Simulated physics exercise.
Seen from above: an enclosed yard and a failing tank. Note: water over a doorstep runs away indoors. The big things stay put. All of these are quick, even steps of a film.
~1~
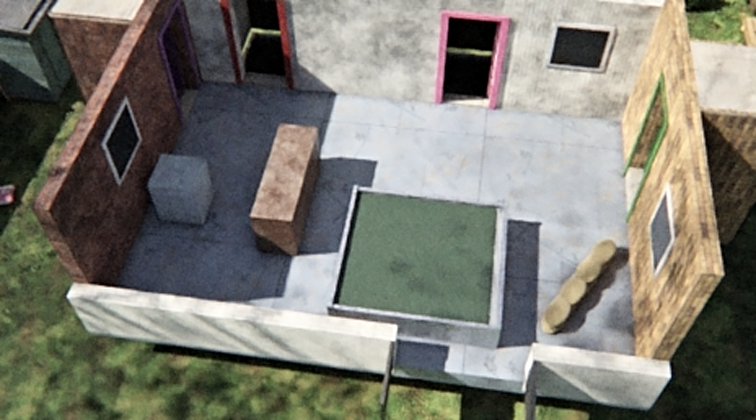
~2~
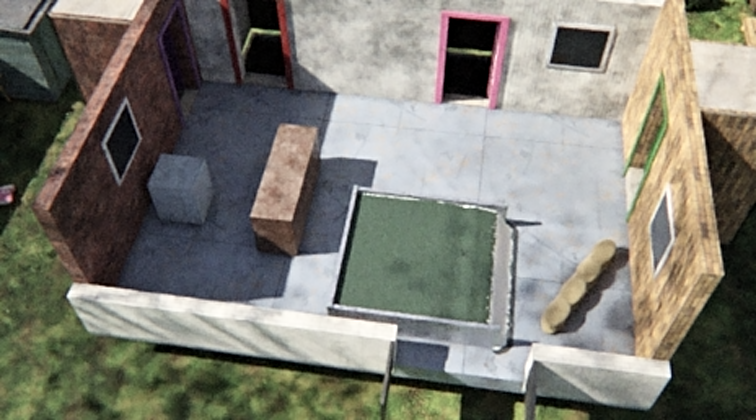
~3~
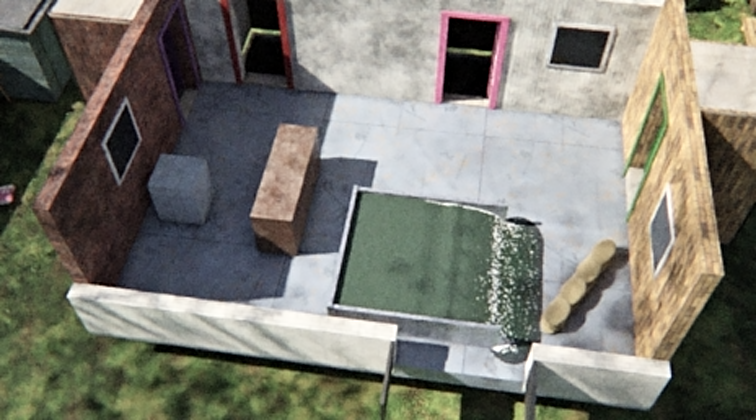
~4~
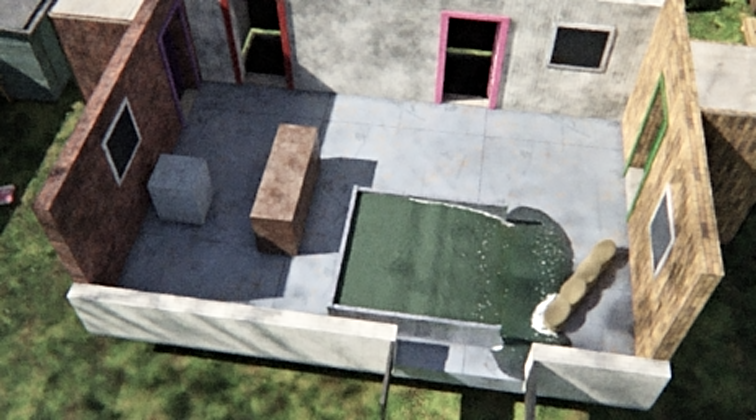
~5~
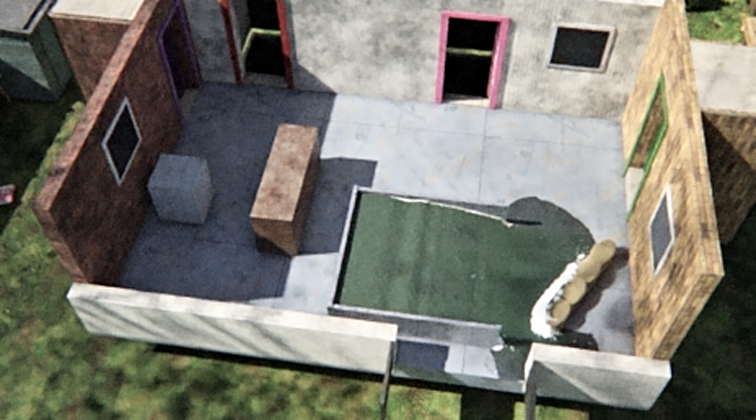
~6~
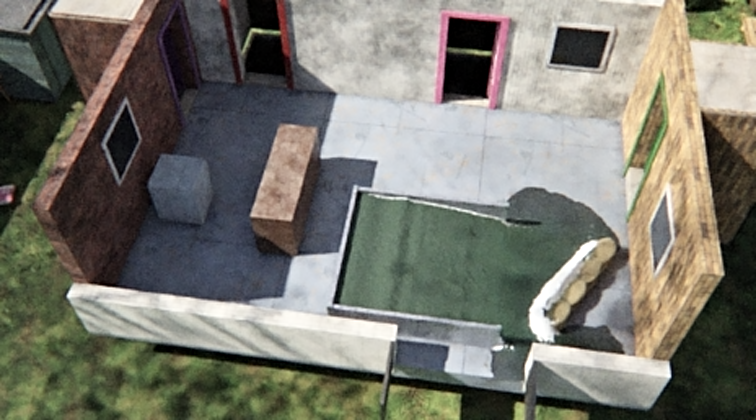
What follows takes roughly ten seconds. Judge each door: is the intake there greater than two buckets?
Purple door, greater; green door, not greater; pink door, greater; red door, not greater.
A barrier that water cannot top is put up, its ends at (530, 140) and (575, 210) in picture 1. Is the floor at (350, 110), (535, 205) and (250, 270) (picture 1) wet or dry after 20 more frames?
Results in order: Bone-dry / swamped / bone-dry.
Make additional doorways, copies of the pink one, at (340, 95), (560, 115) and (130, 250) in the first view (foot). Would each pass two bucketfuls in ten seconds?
First stays short of it, second crosses the line, third stays short of it.
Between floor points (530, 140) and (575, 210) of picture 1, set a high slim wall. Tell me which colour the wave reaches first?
It is the green-painted one.
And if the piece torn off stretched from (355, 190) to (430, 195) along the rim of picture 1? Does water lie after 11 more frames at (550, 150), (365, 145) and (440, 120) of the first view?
In turn: Untouched, then inundated, then inundated.
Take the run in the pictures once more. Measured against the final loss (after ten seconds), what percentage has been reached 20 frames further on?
It comes to around 25 per cent.
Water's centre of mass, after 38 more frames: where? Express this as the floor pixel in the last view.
I'd mark it close to (472, 213).
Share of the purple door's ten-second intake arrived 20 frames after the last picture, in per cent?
Estimated share: About 0 %.
A moment on, water covers 15 % of the floor; the purple door not reached, the green door wet at the sill, nothing in, the pink door not reached, the red door not reached.
Next, water covers 25 % of the floor; the purple door not reached, the green door wet at the sill, nothing in, the pink door not reached, the red door not reached.
Then, water covers 35 % of the floor; the purple door not reached, the green door wet at the sill, nothing in, the pink door wet at the sill, nothing in, the red door not reached.
Later, water covers 65 % of the floor; the purple door wet at the sill, nothing in, the green door wet at the sill, nothing in, the pink door over two buckets in, the red door wet at the sill, nothing in.
In the end, water covers 85 % of the floor; the purple door far over two buckets in, the green door wet at the sill, nothing in, the pink door over two buckets in, the red door wet at the sill, nothing in.
